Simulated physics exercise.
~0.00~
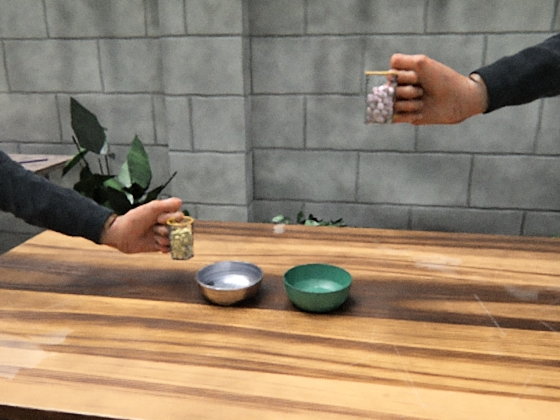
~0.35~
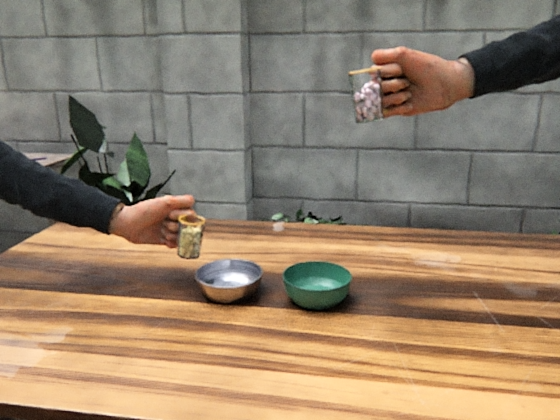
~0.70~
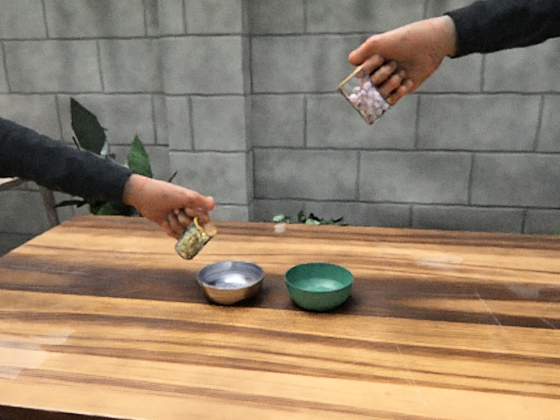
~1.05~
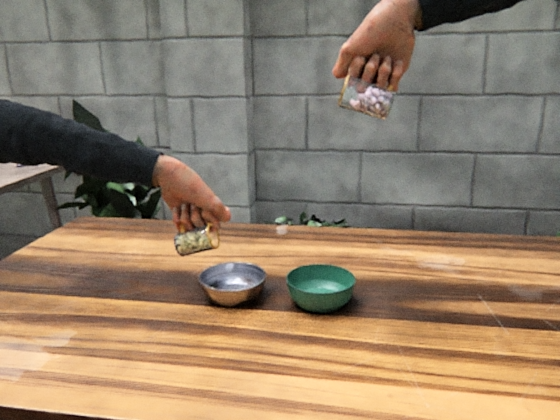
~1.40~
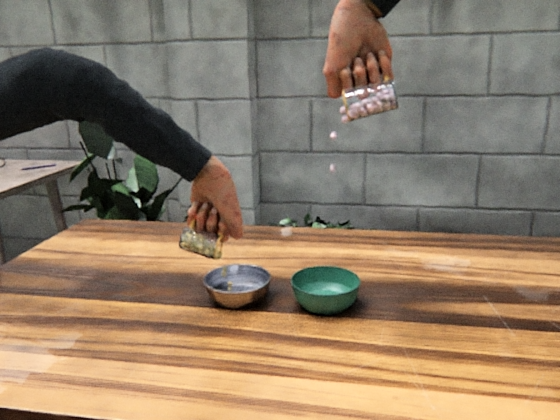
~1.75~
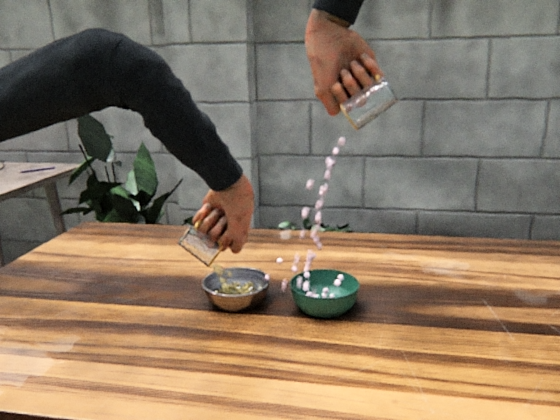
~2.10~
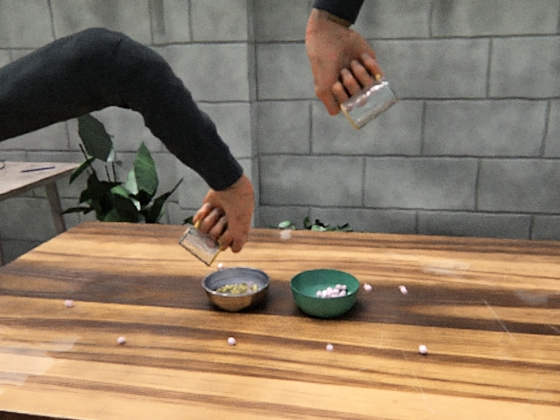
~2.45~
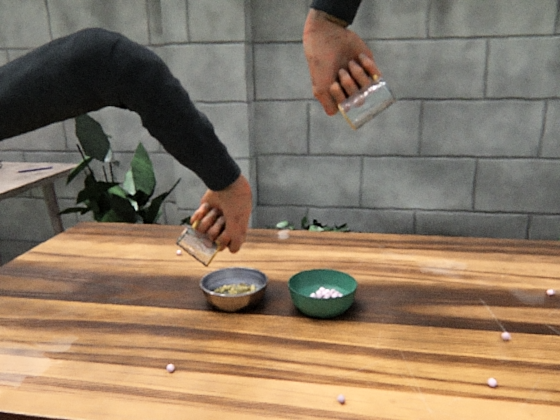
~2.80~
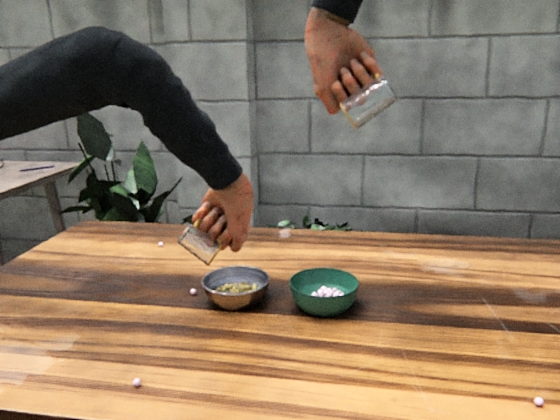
Two hands tip glass cups over bowls, and several pink pieces from the higher right cup scatter.
